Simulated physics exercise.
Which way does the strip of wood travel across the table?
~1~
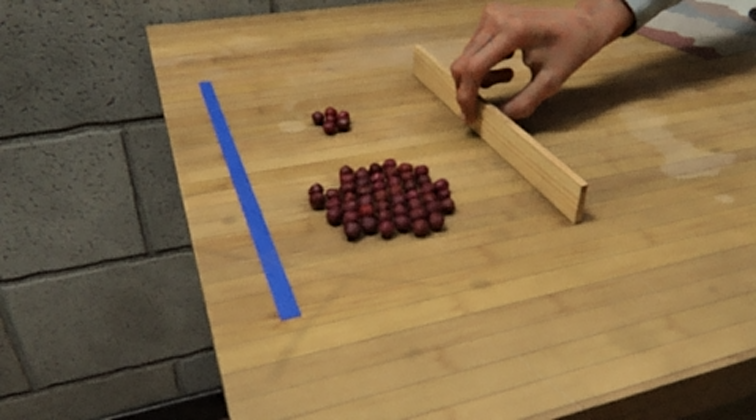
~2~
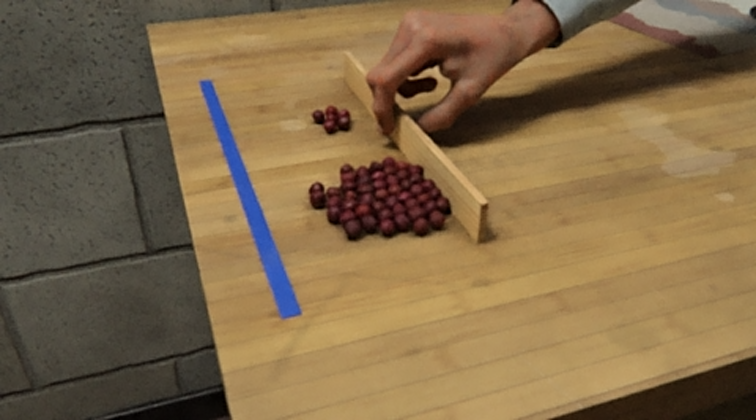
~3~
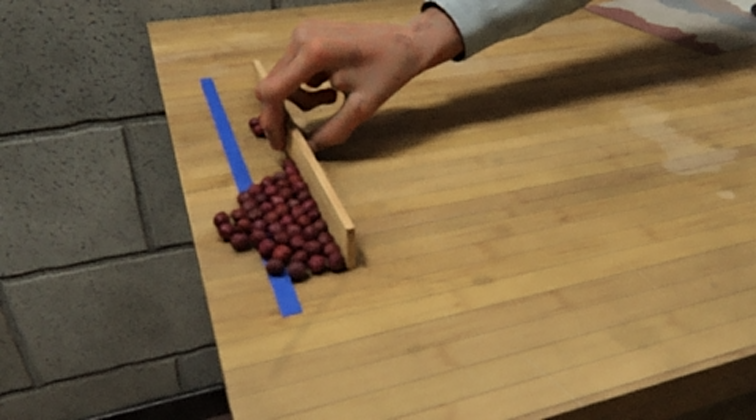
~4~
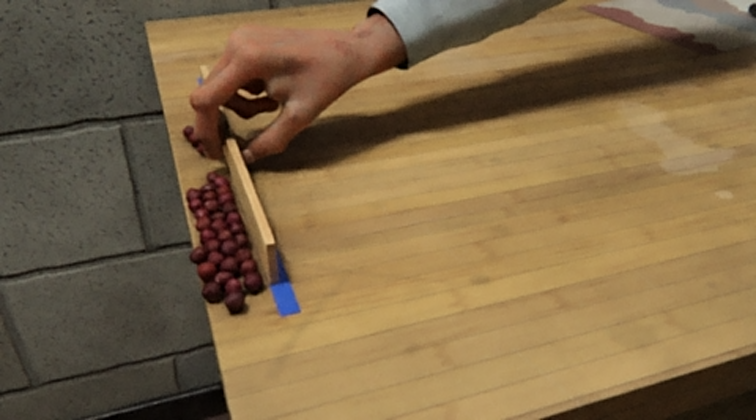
It moves to the left, pushed by the hand toward the blue tape and the table's edge.
